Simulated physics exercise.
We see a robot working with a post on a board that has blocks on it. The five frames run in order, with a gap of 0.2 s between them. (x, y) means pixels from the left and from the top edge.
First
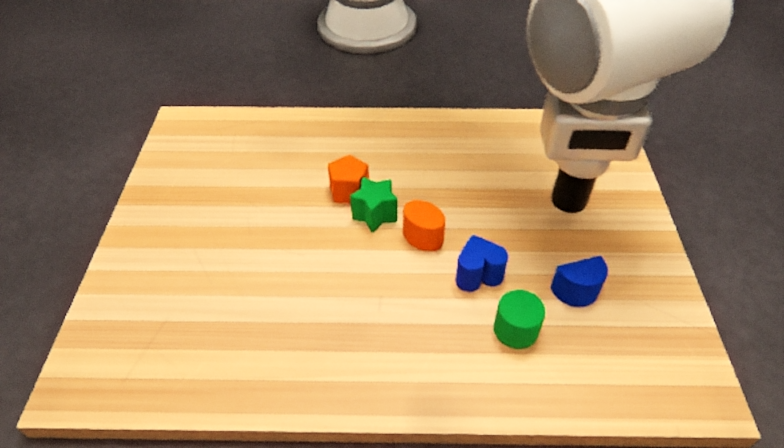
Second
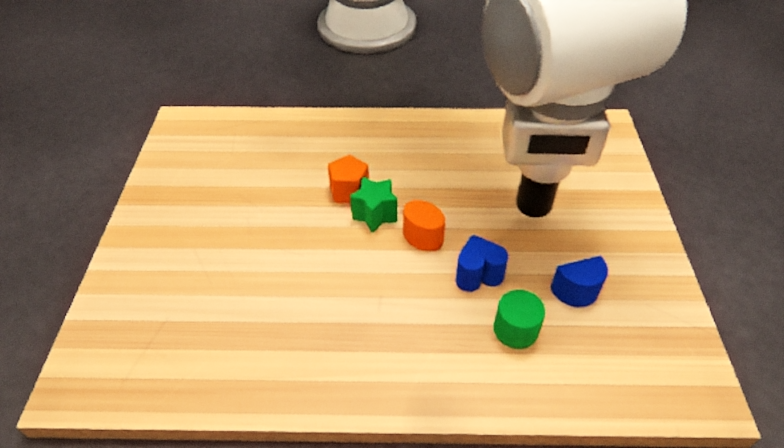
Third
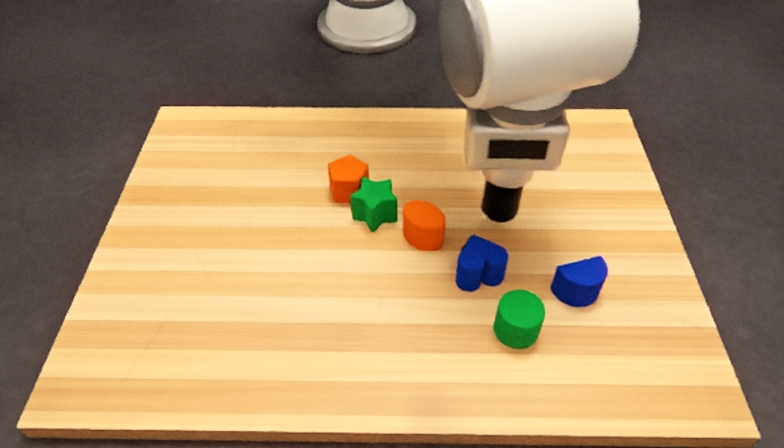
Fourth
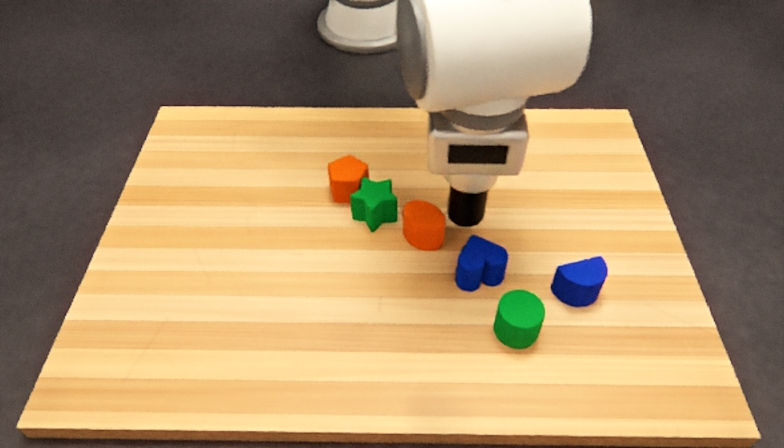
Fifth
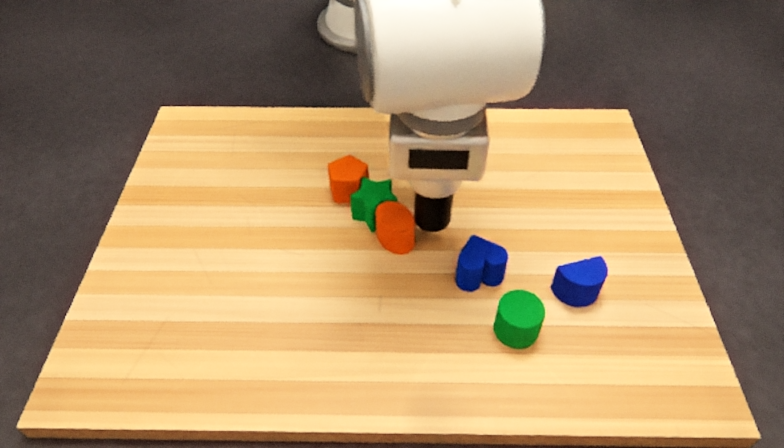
Robot arm with a black post moving left across a wooden board, pushing an orange elliptical block toward a green star.
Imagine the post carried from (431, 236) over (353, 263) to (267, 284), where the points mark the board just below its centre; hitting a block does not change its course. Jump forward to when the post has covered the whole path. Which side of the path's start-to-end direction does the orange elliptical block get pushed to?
Goes right.
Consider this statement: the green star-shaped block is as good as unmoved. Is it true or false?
It is false.
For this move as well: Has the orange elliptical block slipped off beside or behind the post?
Going by the path, yes.
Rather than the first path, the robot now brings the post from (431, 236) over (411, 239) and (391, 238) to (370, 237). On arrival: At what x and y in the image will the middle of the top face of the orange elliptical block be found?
Its top middle: (334, 221).
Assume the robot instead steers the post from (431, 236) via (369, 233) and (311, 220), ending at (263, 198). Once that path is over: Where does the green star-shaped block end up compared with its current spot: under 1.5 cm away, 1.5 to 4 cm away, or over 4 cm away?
The distance will be above 4 cm.
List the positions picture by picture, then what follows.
In the first picture, tip of the post (569, 202), middles of tops, green star-shaped block (375, 191), orange elliptical block (424, 214), blue heart block (482, 253).
In the second picture, post (534, 206), nothing pushed.
In the third picture, post (499, 210), nothing pushed.
In the fourth picture, post (465, 215), nothing pushed.
In the fifth picture, post (432, 220), green star-shaped block (375, 191), orange elliptical block (395, 216), blue heart block (482, 253).
The first path, step by step. One third of the way, post (377, 238); green star-shaped block (365, 190), turned 35° clockwise; orange elliptical block (345, 220), turned 70° clockwise.
Two thirds of the way, post (323, 256); green star-shaped block (365, 190), turned 35° clockwise; orange elliptical block (323, 220), turned 120° clockwise.
At the end, post (263, 268); green star-shaped block (365, 190), turned 35° clockwise; orange elliptical block (323, 220), turned 120° clockwise; blue heart block unmoved.
